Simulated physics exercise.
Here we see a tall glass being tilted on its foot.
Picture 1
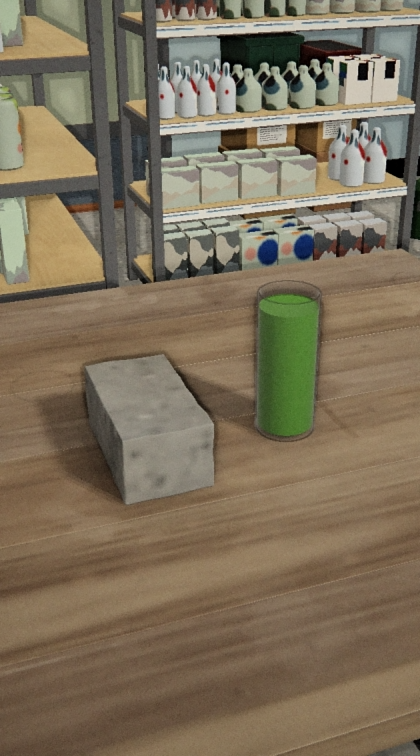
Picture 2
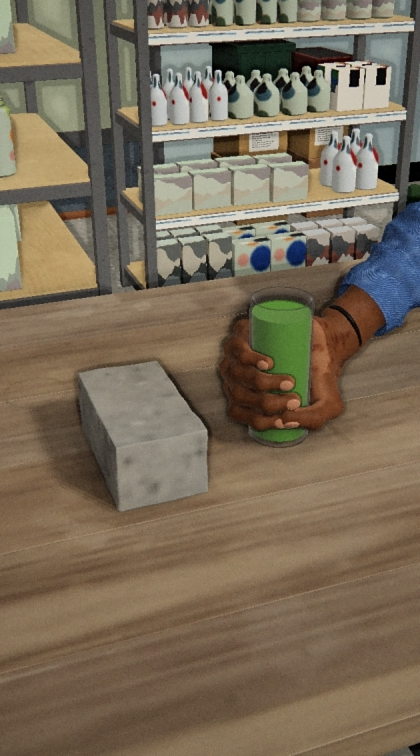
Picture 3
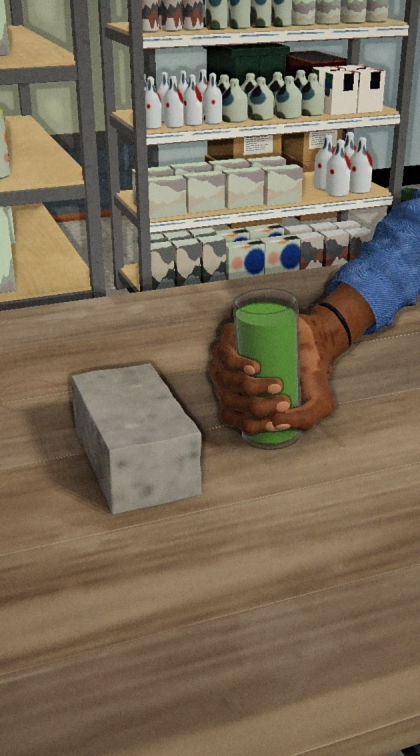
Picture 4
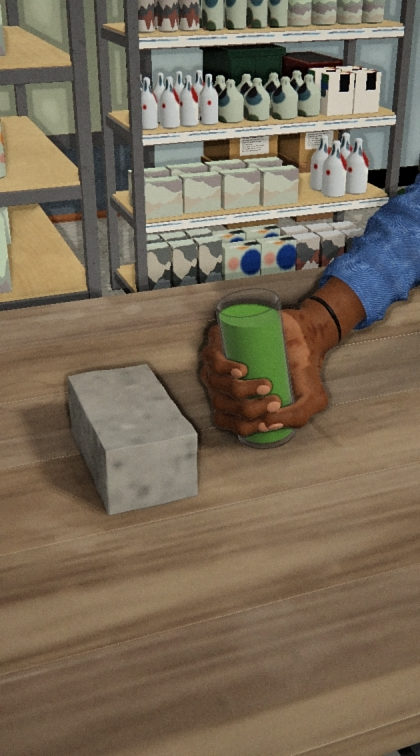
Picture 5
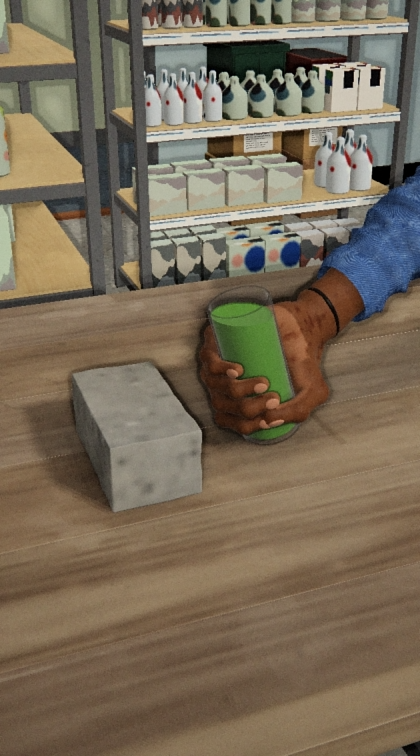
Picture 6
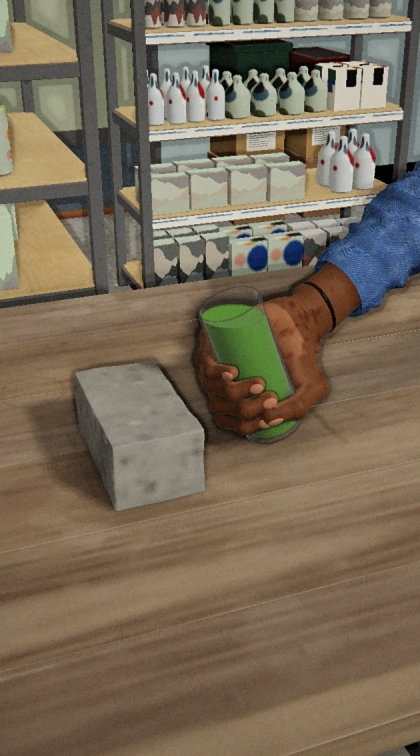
A hand grips a tall glass of green liquid and tilts it left toward a grey brick.
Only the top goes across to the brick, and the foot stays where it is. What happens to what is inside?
The liquid will escape at that angle.
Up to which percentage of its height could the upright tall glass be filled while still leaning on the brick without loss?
I'd keep it to near 80 per cent.
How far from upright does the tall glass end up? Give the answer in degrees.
45°, roughly.
Shortly, the tall glass leans by about 30°; none is lost.
Then, the tall glass leans by about 40°; it has lost some; nearly all of the green juice is inside.
At the finish, the tall glass leans by about 45°, against the brick; it has lost some; nearly all of the green juice is inside.
